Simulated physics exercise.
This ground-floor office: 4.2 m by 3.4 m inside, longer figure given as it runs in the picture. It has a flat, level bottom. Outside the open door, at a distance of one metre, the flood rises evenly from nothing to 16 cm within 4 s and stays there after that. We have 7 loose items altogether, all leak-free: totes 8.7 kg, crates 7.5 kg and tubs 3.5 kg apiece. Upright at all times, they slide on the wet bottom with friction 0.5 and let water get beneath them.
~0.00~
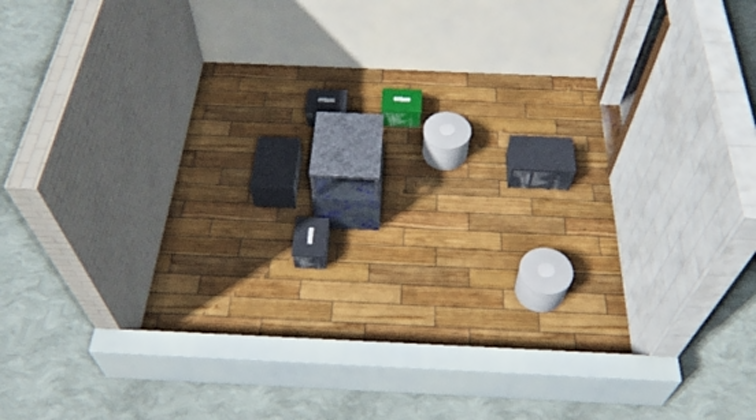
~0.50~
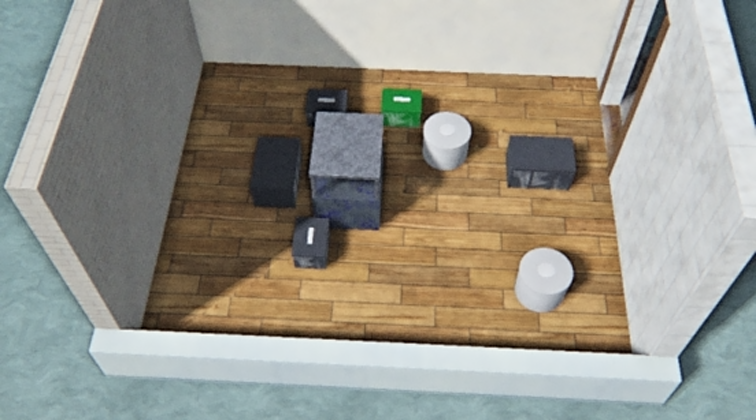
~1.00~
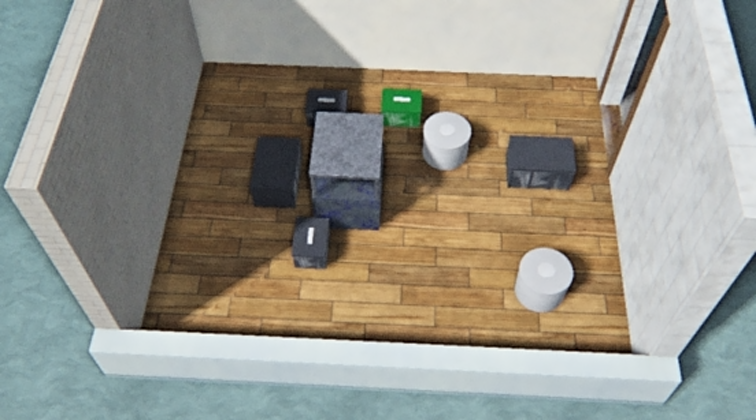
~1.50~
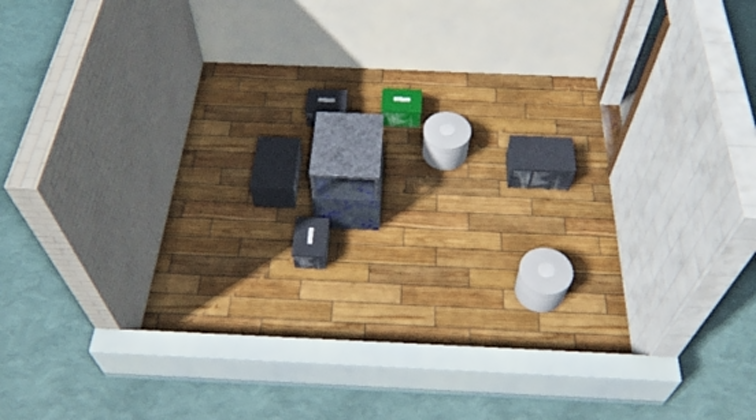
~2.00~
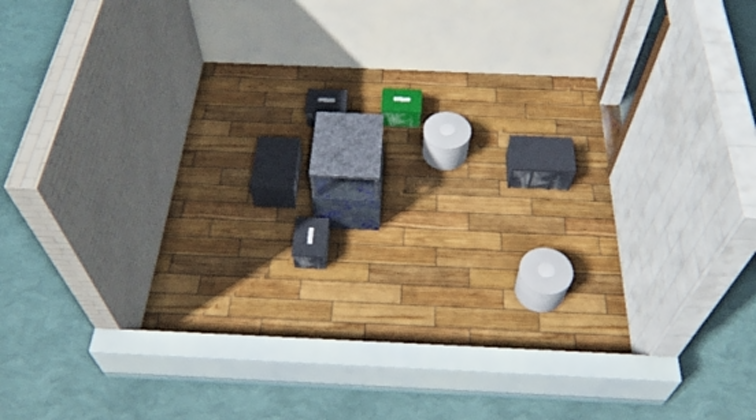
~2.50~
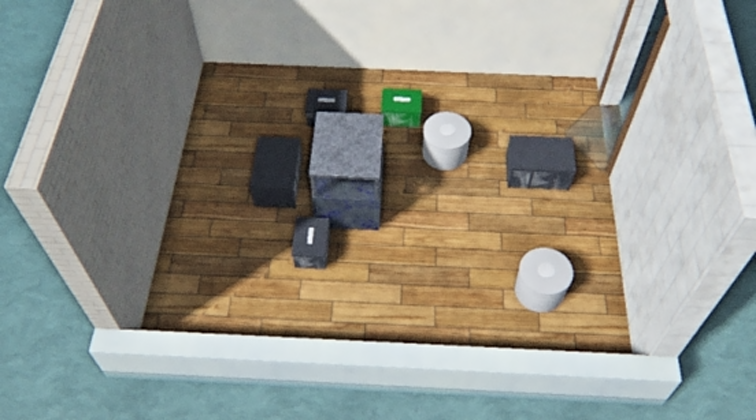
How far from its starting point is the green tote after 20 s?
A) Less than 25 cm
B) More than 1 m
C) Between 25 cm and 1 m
More than 1 m (B).
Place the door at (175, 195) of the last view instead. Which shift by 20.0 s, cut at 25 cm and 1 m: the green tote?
Under that change the green tote is pushed a bit.
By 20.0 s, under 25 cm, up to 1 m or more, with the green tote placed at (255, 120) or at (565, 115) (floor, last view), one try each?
Going in order, it gets pushed a long way and then it gets pushed a long way.
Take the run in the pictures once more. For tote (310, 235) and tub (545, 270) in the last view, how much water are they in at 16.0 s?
Depth approx. 8 cm / 6 cm.
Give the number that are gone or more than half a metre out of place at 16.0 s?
The answer is 4.
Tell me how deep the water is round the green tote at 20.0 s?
The depth there is around 10 cm.
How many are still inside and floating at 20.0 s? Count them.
That would be 7 of them.
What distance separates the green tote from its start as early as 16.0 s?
By that time, close to 60 cm.
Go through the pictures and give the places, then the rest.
The green tote at (402, 100), on the bottom; 0.0 m2 under water; 0 of 7 have shifted, in the first picture.
The green tote at (402, 100), on the bottom; water covers 0.0 m2; 0 of 7 have shifted, in the second picture.
The green tote at (402, 100), on the bottom; water covers 0.0 m2; 0 of 7 have shifted, in the third picture.
The green tote at (402, 100) rests on the ground; 0.0 m2 under water; 0 of 7 have shifted, in the fourth picture.
The green tote at (402, 100) rests on the ground; 0.0 m2 under water; 0 of 7 have shifted, in the fifth picture.
The green tote at (402, 100) rests on the ground; water covers 0.2 m2; 0 of 7 have shifted, in the sixth picture.
After 4.0 s the green tote is near (402, 100), 0.0 m from its start, aground; 0 afloat.
After 9.0 s the green tote is near (401, 100), 0.0 m from its start, aground; 1 afloat.
After 16.0 s the green tote is near (352, 75), 0.6 m from its start, afloat; 7 afloat.
After 20.0 s the green tote is near (229, 181), 1.9 m from its start, afloat; 7 afloat.
